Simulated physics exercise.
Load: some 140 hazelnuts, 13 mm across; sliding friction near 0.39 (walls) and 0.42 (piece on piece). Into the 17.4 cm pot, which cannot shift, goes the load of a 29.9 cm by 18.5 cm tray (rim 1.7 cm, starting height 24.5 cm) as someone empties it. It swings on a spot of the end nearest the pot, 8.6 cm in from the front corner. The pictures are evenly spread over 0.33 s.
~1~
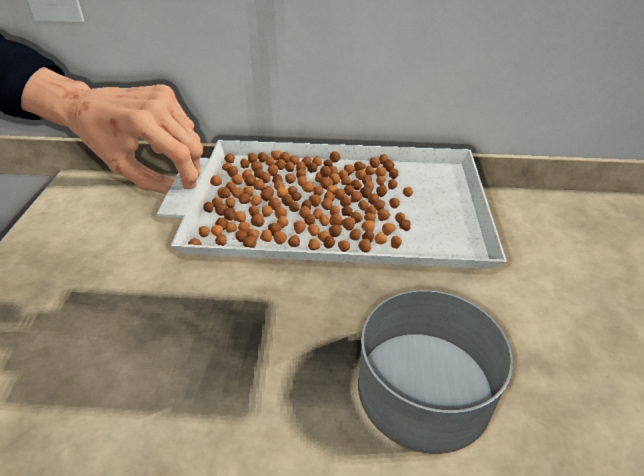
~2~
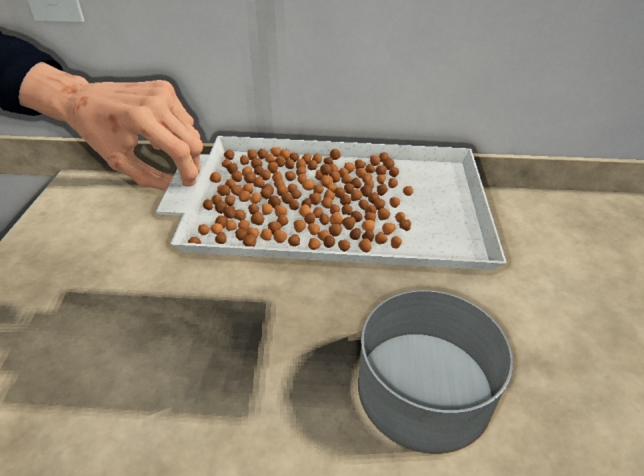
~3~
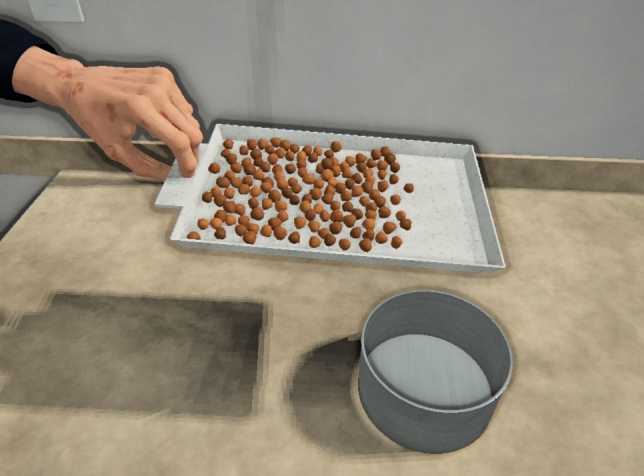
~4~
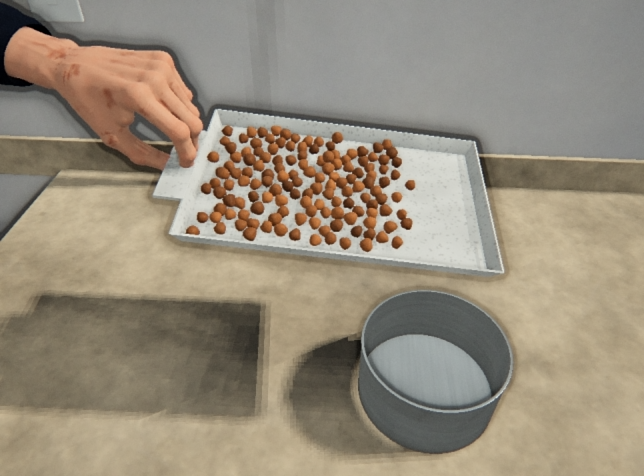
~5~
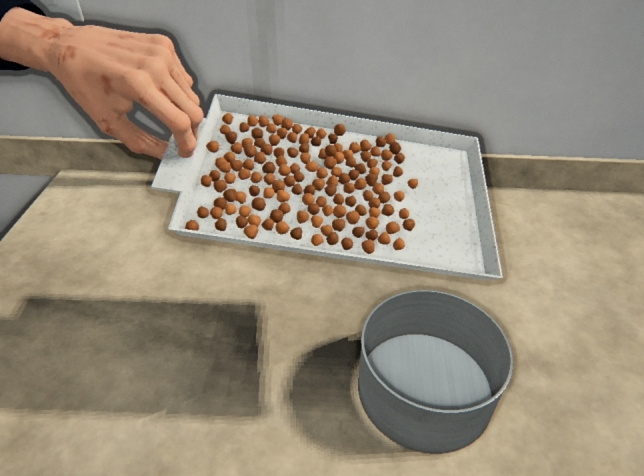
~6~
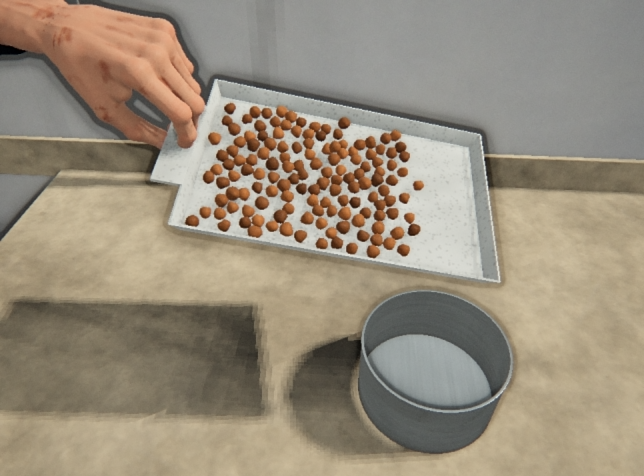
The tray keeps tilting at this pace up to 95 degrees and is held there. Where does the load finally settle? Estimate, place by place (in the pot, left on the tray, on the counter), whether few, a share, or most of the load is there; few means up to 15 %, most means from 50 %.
My estimate: Pot: Most, left on the tray: Few, counter: Few.
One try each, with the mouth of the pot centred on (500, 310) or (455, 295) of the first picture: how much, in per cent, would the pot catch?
About 15 and 10 per cent.
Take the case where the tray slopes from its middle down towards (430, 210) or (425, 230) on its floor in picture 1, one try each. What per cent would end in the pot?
Roughly 20 per cent on the first try and 60 per cent on the second.
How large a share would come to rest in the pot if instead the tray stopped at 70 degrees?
In that case some 95 per cent.
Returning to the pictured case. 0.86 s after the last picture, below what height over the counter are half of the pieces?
Roughly 4 cm.
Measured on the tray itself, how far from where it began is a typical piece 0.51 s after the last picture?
I'd say close to 15 centimetres.
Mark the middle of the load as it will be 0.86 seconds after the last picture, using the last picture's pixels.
Approximately (434, 390) in the final picture.
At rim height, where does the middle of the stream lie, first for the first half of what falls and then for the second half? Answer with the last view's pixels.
It passes about (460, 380) first and (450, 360) afterwards.
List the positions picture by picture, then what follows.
The first picture shows tray tilt 0 degrees, front corners at (182, 240) and (496, 255); middle of the pieces at (296, 196); pot at (436, 344).
The second picture shows tray tilt 1 degrees, front corners at (181, 239) and (496, 256); middle of the pieces at (296, 194).
The third picture shows tray tilt 5 degrees, front corners at (180, 234) and (496, 261), lowest corner right front; middle of the pieces at (297, 189).
The fourth picture shows tray tilt 10 degrees, front corners at (180, 228) and (495, 265), lowest corner right front; middle of the pieces at (297, 182).
The fifth picture shows tray tilt 14 degrees, front corners at (179, 223) and (493, 270), lowest corner right front; middle of the pieces at (299, 177).
The sixth picture shows tray tilt 19 degrees, front corners at (179, 218) and (492, 274), lowest corner right front; middle of the pieces at (303, 175); pot at (436, 344).
Then, 0.51 s after the last picture, tilt 55 degrees; the tray holds 80 %, the pot 5 %.
Then, 0.86 s after the last picture, tilt 79 degrees; the tray holds 15 %, the pot 65 %.
Then, 1.29 s after the last picture, tilt 95 degrees; the tray holds 0 %, the pot 95 %.
In the end, pot 95 %, tray 0 %, counter 5 %.
